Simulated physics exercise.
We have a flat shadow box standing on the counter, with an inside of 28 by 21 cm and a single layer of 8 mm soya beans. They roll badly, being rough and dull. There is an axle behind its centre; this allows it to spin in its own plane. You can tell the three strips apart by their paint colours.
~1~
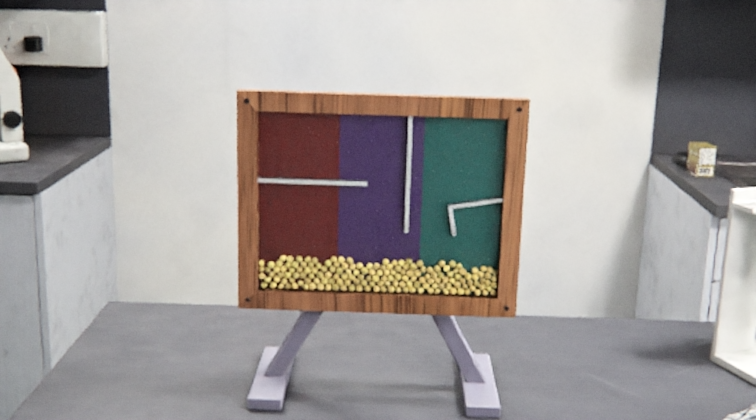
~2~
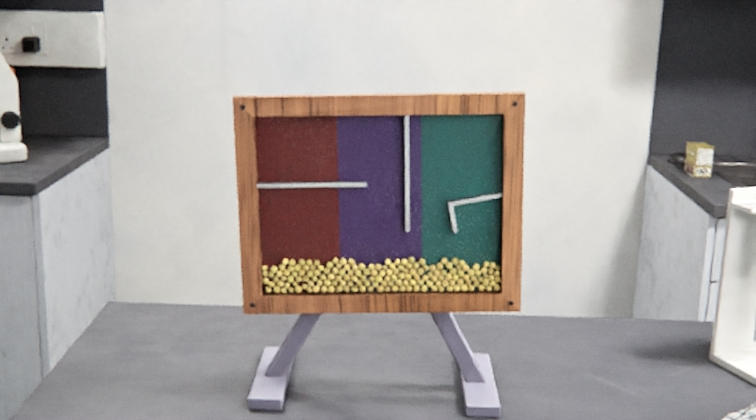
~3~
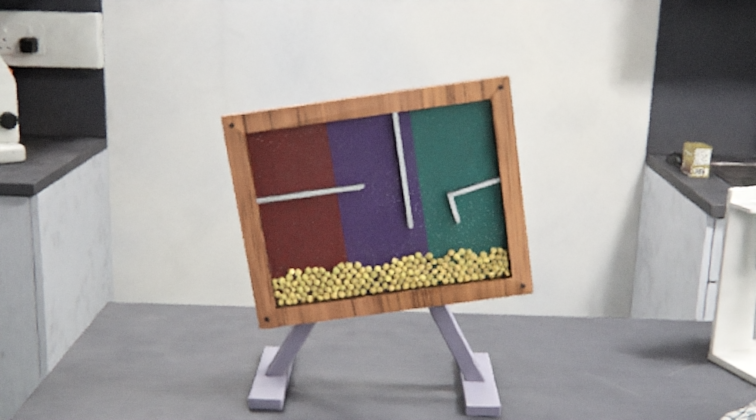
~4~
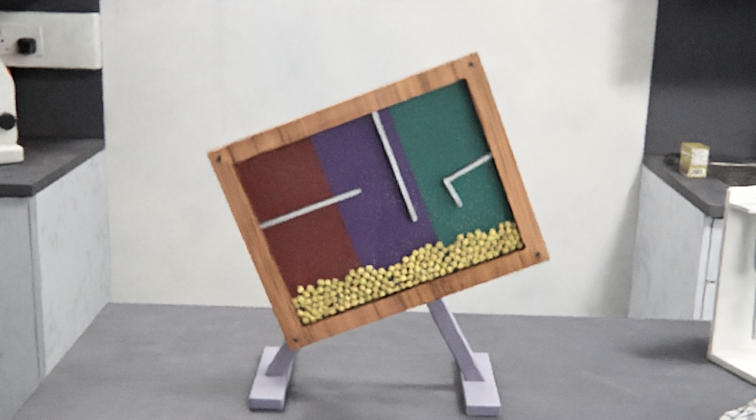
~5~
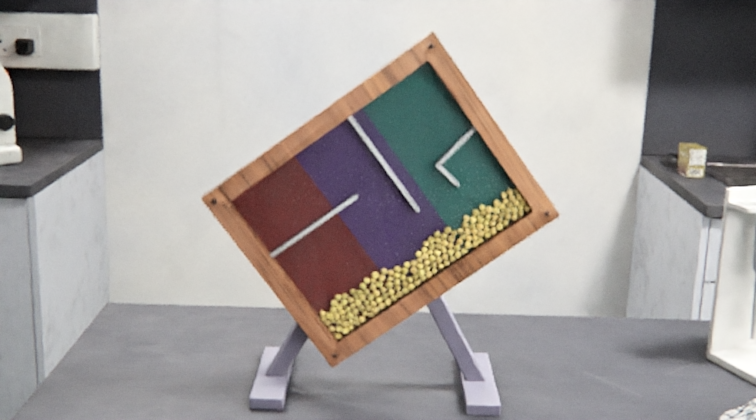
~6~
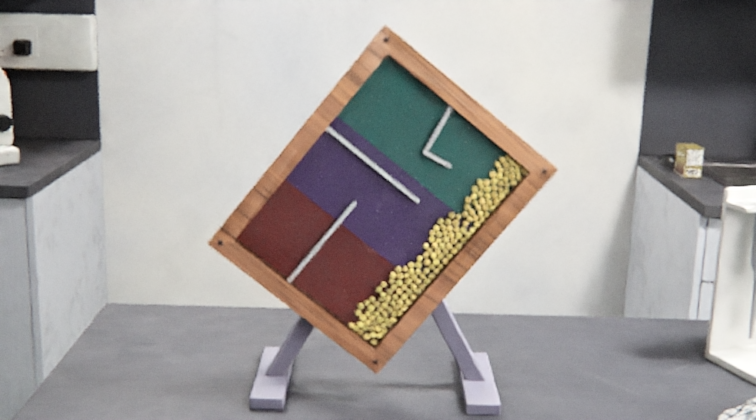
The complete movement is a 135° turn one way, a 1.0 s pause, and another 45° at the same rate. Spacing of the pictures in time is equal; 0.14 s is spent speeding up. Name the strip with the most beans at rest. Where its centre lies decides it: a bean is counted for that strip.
It is red.
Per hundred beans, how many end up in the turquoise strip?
About 5 per cent.
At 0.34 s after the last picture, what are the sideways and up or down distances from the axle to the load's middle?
Roughly 7 centimetres to the right and 4 centimetres below.
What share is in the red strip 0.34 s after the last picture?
That comes to some 75 percent of the load.
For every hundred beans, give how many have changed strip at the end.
I'd guess roughly 60 percent, give or take.
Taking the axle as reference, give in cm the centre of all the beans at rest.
It lies close to 5 centimetres right and 3 centimetres below.
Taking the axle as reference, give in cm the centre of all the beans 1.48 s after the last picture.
Right: About 8 cm; below: About 2 cm.
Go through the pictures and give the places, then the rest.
In the first picture, level; about 170 beans; beans' middle (378, 277); highest (409, 261); red (299, 201), purple (380, 204), turquoise (462, 207).
In the second picture, turned 3° anticlockwise; beans' middle (381, 276); highest (455, 261).
In the third picture, turned 10° anticlockwise; beans' middle (390, 276); highest (500, 251); wall ends (411, 225), (362, 186), (458, 220).
In the fourth picture, turned 22° anticlockwise; beans' middle (404, 272); highest (508, 225).
In the fifth picture, turned 37° anticlockwise; beans' middle (421, 265); highest (516, 191).
In the sixth picture, turned 52° anticlockwise; beans' middle (435, 254); highest (508, 158); red (330, 264), purple (381, 204), turquoise (433, 143).
Then, 0.34 s later than the last picture, it stands 135° anticlockwise; the beans' middle is 7 cm right of and 4 cm below the centre; red 75 %, purple 20 %, turquoise 5 %.
Then, 1.48 s later than the last picture, it stands 159° anticlockwise; the beans' middle is 8 cm right of and 2 cm below the centre; red 80 %, purple 15 %, turquoise 5 %.
Then, 1.62 s later than the last picture, it stands 180° anticlockwise; the beans' middle is 8 cm right of and 1 cm above the centre; red 80 %, purple 15 %, turquoise 5 %.
At rest 3.4 s after the last picture, it stands 180° anticlockwise; red 55 %, purple 40 %, turquoise 5 %.
